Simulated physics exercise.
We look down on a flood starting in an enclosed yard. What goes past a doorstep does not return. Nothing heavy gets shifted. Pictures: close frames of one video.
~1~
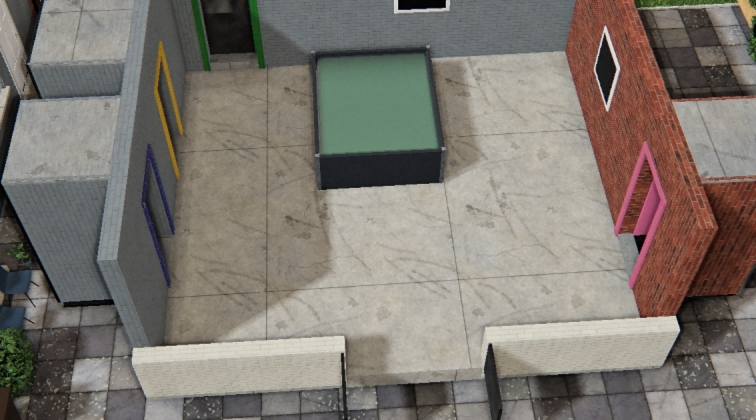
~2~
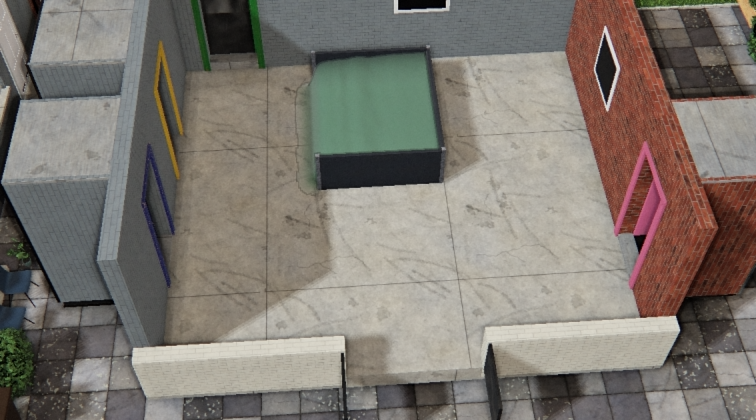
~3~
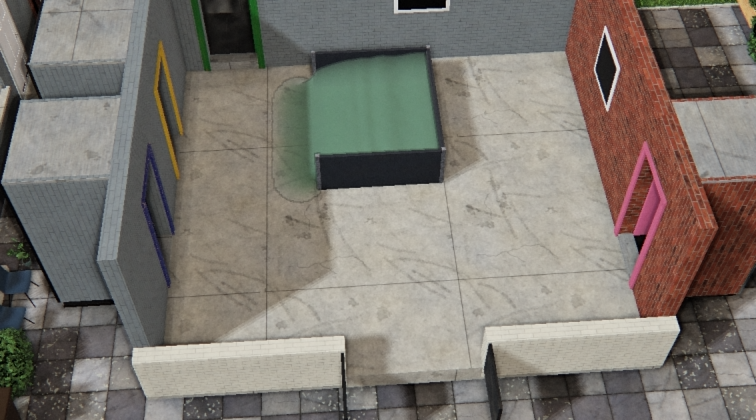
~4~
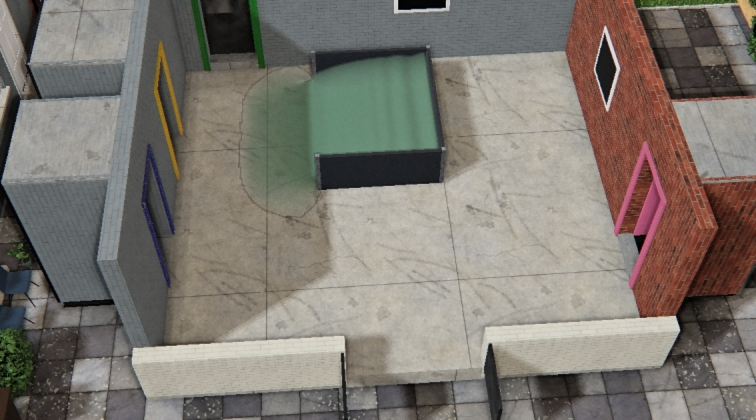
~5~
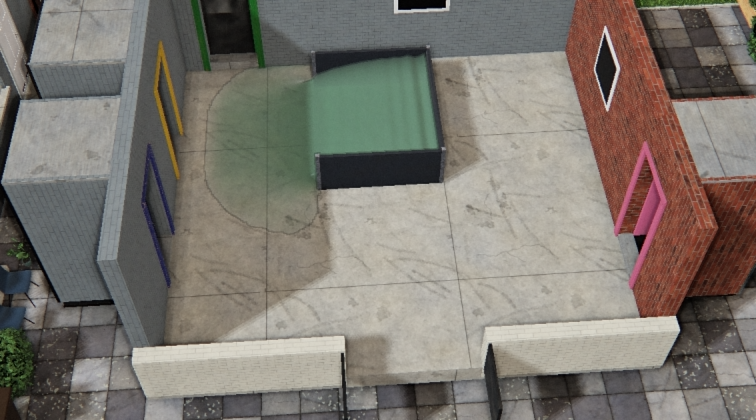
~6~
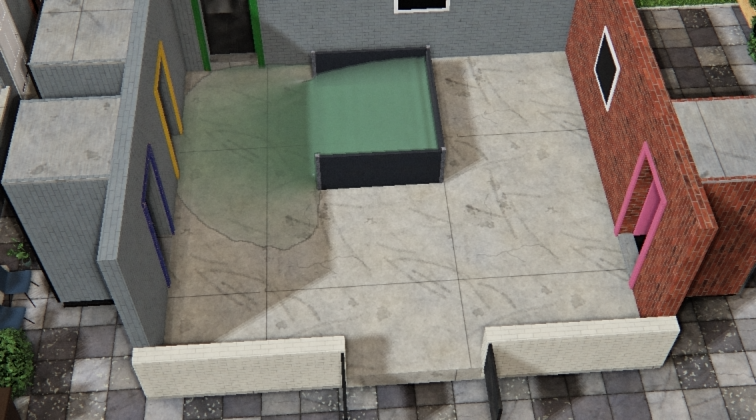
The clip shows an enclosed yard seen from above, where green water in a dark-walled tank starts pouring out of its left side, then spreads in a widening, thinning sheet across the pale floor toward the left wall.
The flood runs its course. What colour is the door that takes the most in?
It is yellow.
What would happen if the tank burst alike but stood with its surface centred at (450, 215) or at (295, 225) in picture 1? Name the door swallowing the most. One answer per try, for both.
First case, the blue-painted one; second case, the blue one.
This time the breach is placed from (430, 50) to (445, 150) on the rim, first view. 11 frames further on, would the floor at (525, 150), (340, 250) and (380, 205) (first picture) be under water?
In sequence the three spots come out wetted, then still bare, then still bare.
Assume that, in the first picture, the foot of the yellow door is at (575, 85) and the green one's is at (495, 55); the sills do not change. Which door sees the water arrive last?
The one in pink.
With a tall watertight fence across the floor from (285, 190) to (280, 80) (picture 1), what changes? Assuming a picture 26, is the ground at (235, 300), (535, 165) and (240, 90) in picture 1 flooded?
Taking the points in order, they are swamped, spared and swamped.
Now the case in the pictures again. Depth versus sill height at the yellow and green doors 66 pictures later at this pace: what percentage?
Close to 200 per cent for the first one and close to 20 per cent for the second.
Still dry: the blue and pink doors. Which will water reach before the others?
First comes the blue one.
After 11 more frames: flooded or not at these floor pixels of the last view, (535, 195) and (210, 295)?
The first spot is spared and the second is swamped.
A moment on, water covers 25 % of the floor; blue door a trickle in, pink door not reached, yellow door a lot in, green door wet at the sill, nothing in.
Next, water covers 30 % of the floor; blue door some in, pink door not reached, yellow door a lot in, green door some in.
Then, water covers 40 % of the floor; blue door a lot in, pink door not reached, yellow door a lot in, green door a lot in.
Later, water covers 70 % of the floor; blue door a lot in, pink door not reached, yellow door a lot in, green door a lot in.
In the end, water covers 95 % of the floor; blue door a lot in, pink door wet at the sill, nothing in, yellow door a lot in, green door a lot in; the yellow door has let in the most.
